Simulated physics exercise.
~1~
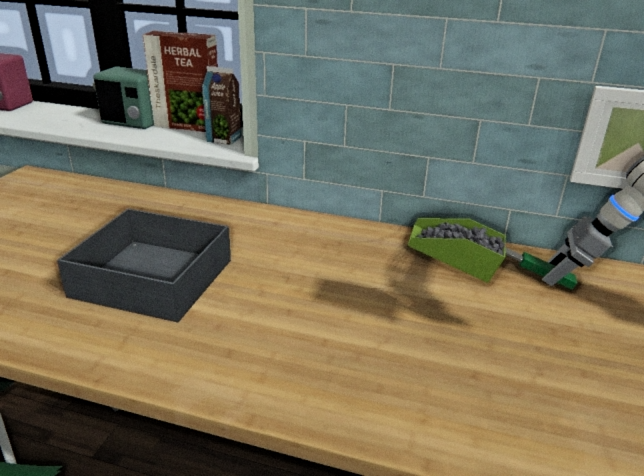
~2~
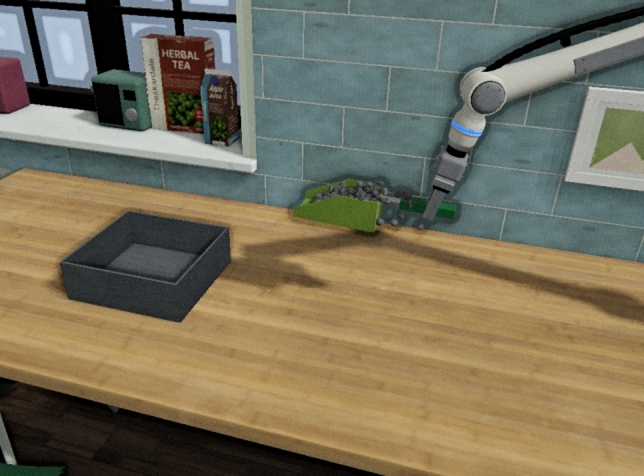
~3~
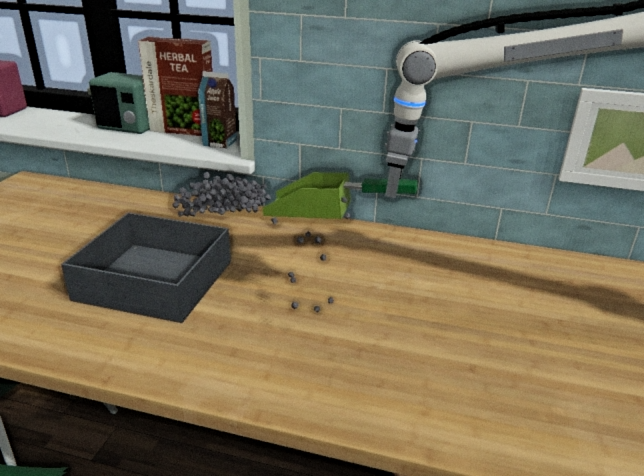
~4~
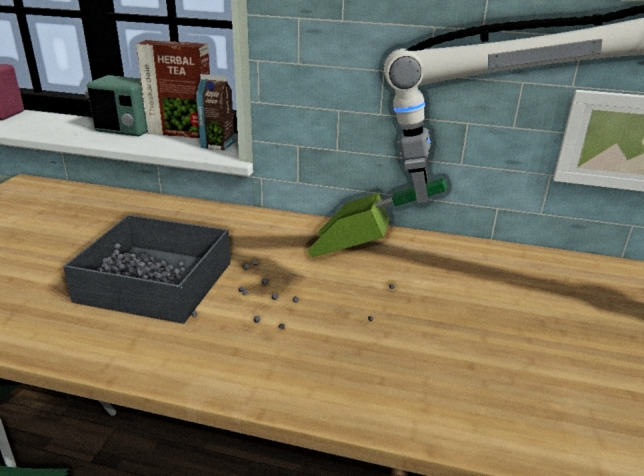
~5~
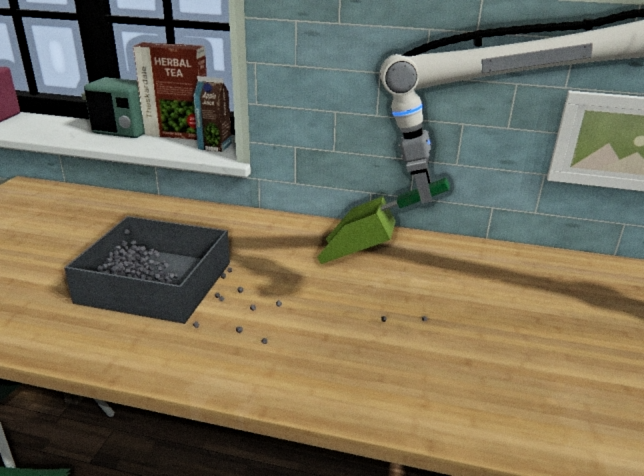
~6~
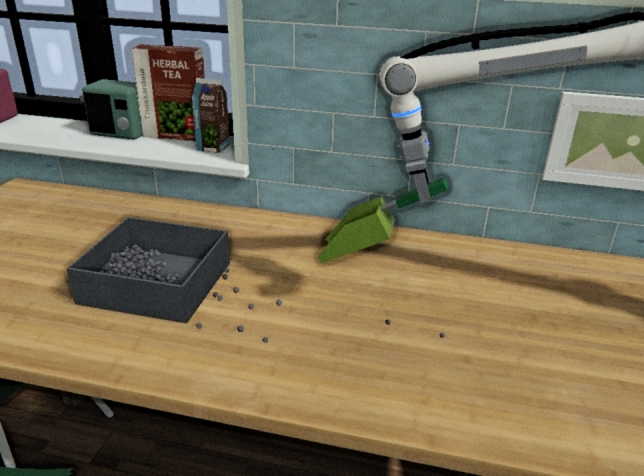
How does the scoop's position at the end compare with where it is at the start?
At the end the scoop is farther to the left, nearer the bin, and a little higher in view than at the start.
